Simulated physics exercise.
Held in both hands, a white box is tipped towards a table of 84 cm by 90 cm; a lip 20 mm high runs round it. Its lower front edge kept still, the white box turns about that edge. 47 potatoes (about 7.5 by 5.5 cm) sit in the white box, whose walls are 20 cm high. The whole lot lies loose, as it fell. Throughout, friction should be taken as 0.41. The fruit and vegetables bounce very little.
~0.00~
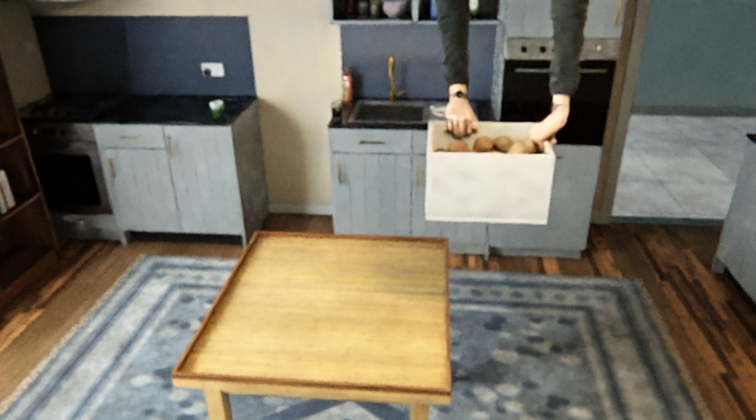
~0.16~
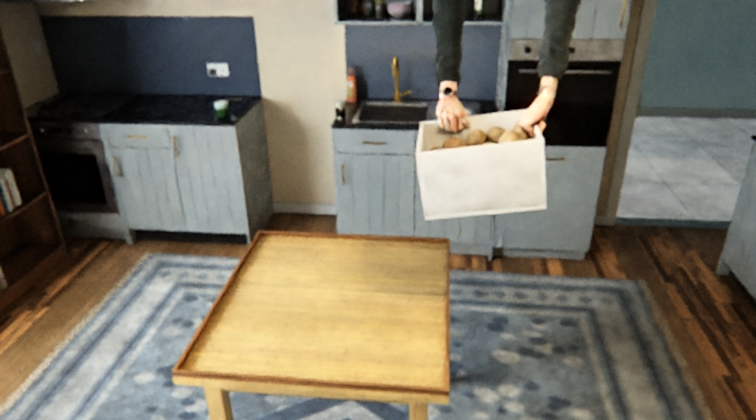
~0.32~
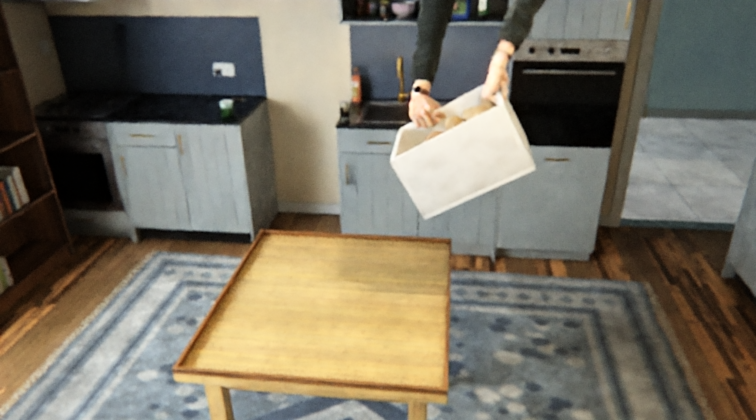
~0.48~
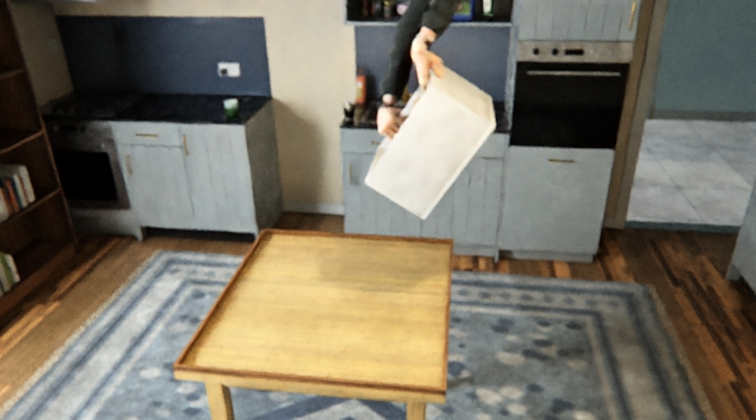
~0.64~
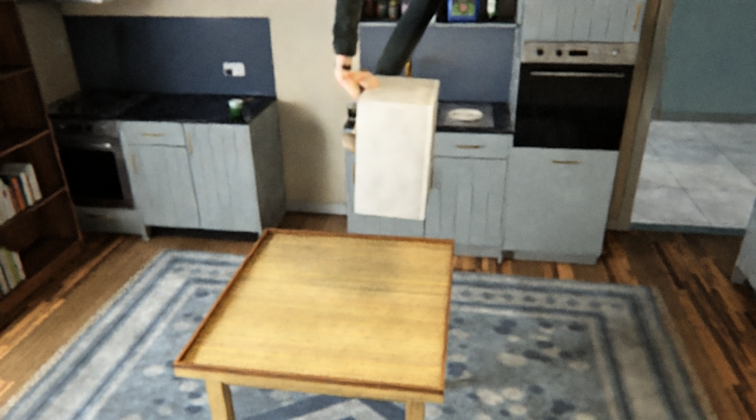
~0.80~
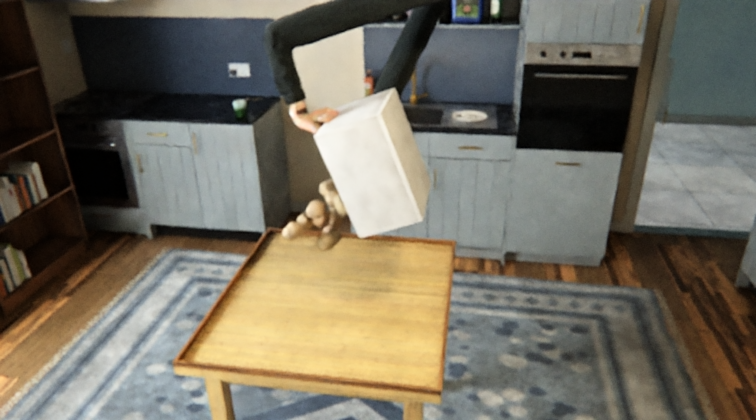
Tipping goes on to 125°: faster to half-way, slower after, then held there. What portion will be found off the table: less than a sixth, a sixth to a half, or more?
The count stays under one sixth of the whole.
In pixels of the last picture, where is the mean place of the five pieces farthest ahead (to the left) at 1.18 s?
Close to (214, 292).
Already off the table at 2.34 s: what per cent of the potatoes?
5 %.
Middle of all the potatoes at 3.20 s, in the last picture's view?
(264, 282).
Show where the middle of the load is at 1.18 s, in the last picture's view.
Roughly at pixel (301, 287).
After 1.18 s, tilt 125°; 1 still in the white box, 37 on the table top and 9 in the air.
After 1.66 s, tilt 125°; 45 on the table top and 2 over the left end of the table.
After 2.34 s, tilt 125°; 44 on the table top and 3 over the left end of the table.
When it is over (at 3.20 s), 44 on the table top and 3 over the left end of the table. Asked share, 3 of 47, 6 per cent.
